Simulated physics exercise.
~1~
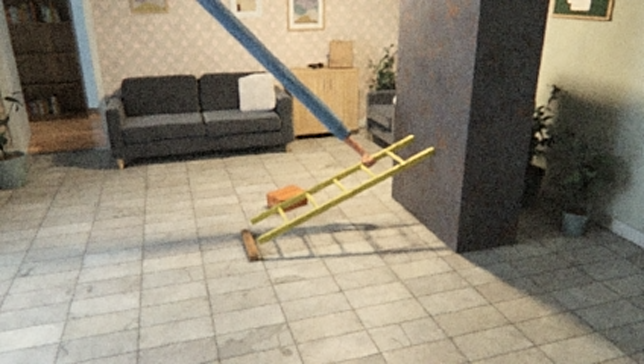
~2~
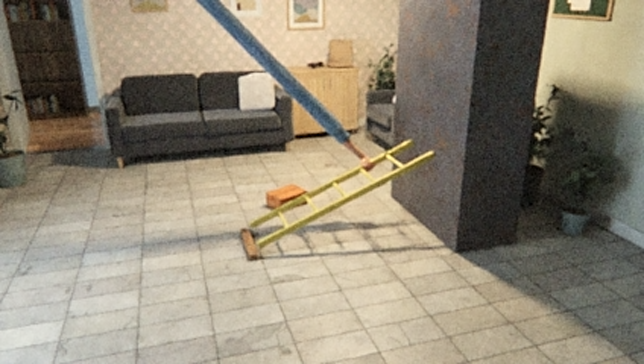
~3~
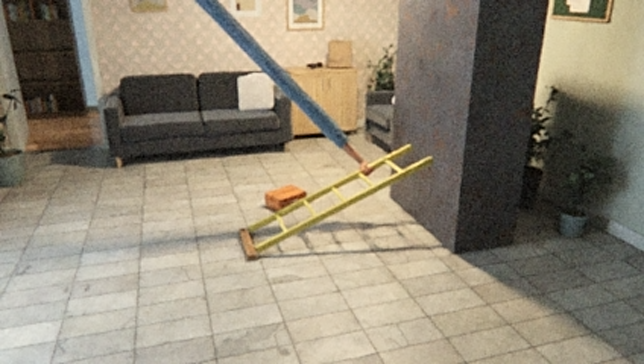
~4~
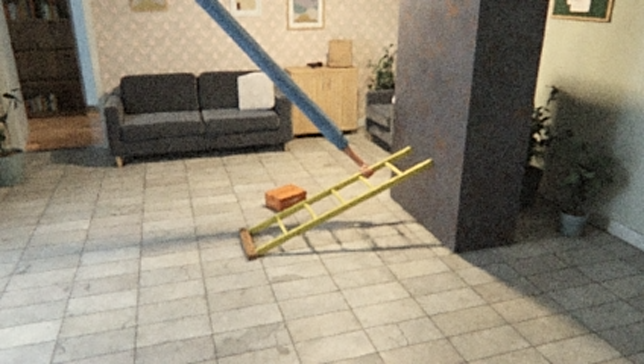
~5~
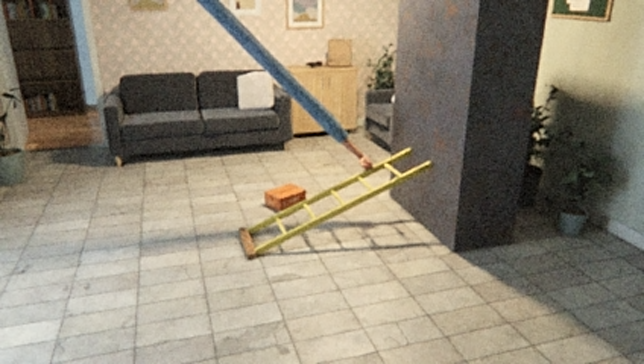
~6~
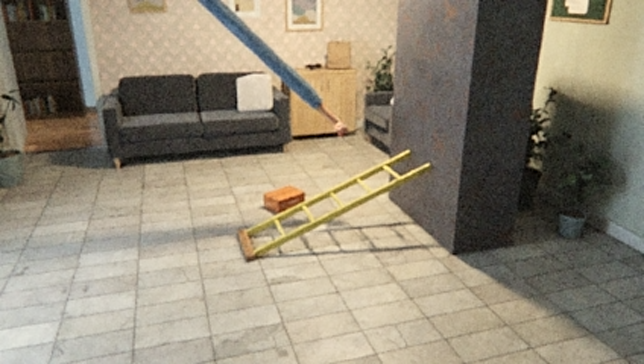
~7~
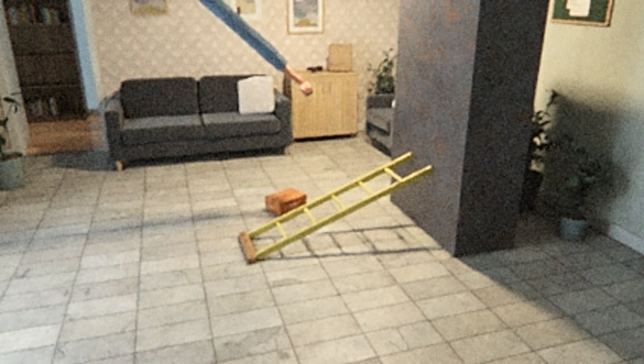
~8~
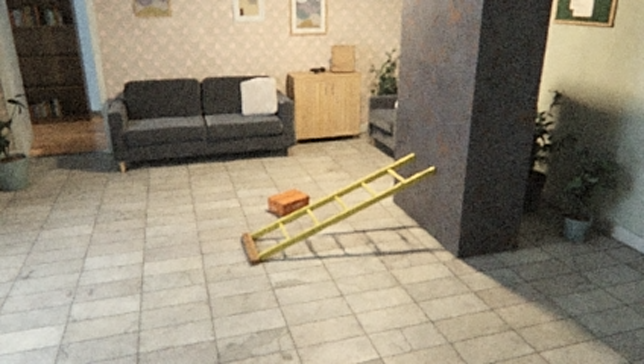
A yellow ladder-like rack stood slanted against a dark pillar, its foot by a wooden strip on the tiled floor near an orange parcel, while a blue-sleeved arm held it, then let go and drew back out of view, leaving it leaning in place.
